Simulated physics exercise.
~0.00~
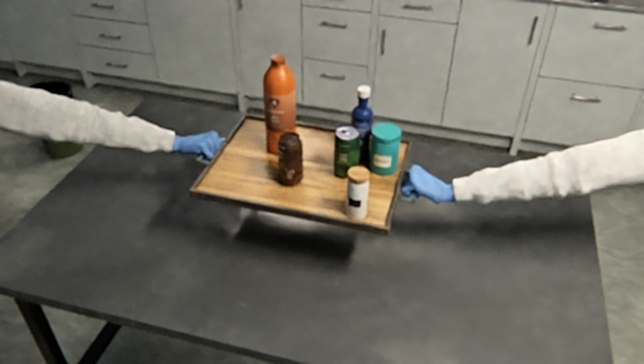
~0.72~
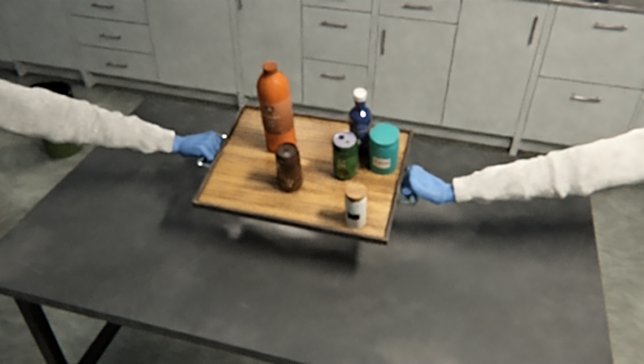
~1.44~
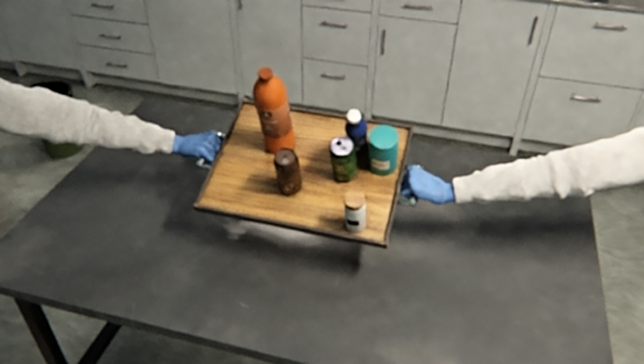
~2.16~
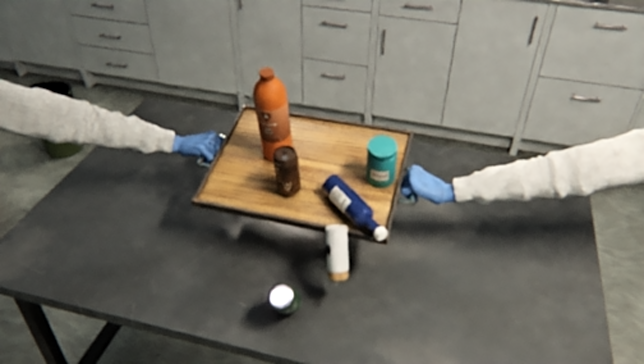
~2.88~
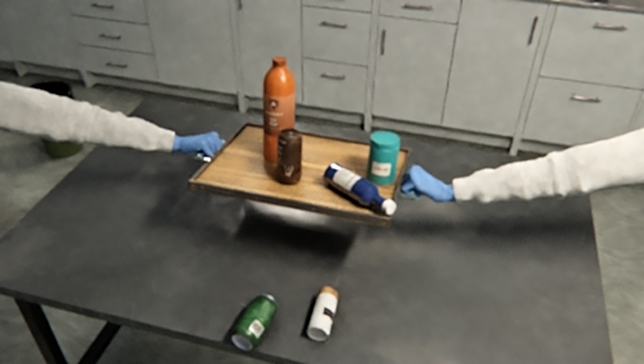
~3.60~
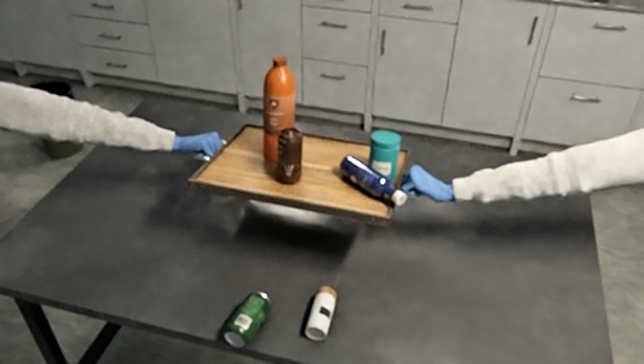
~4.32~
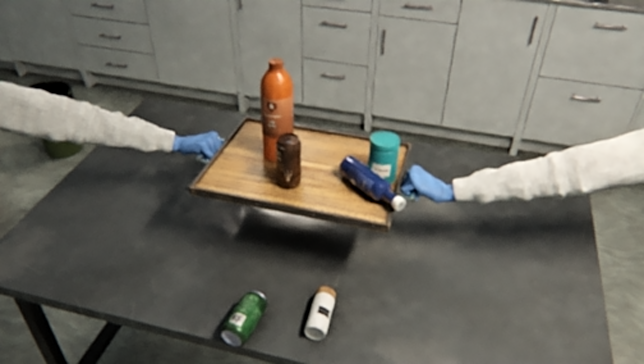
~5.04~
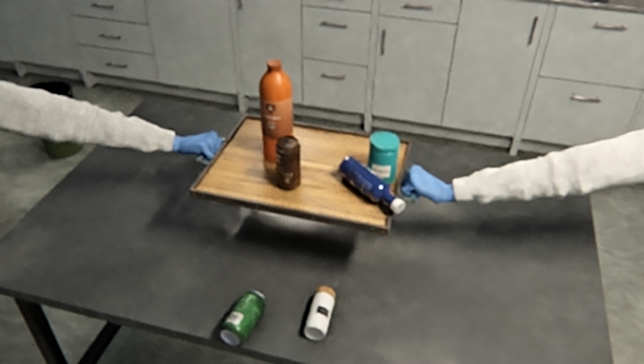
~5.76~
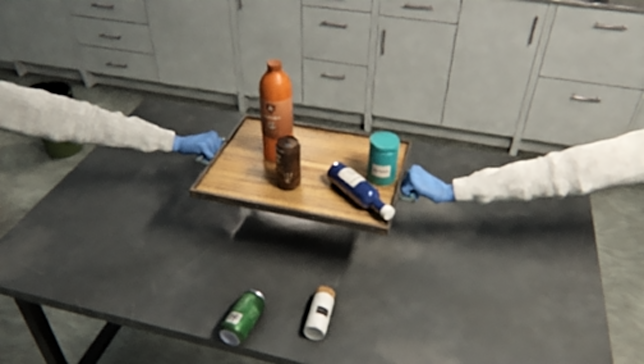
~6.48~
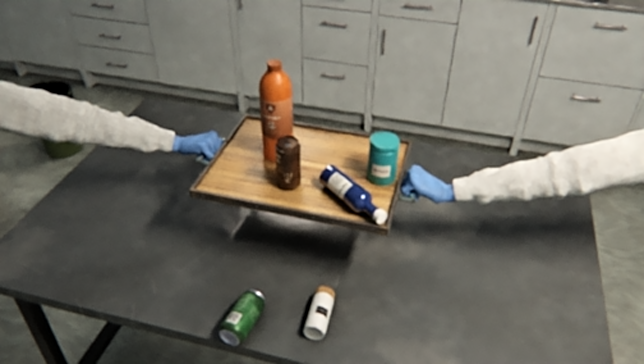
Two gloved hands tilt a tray, dropping two containers and leaving a blue bottle toppled.
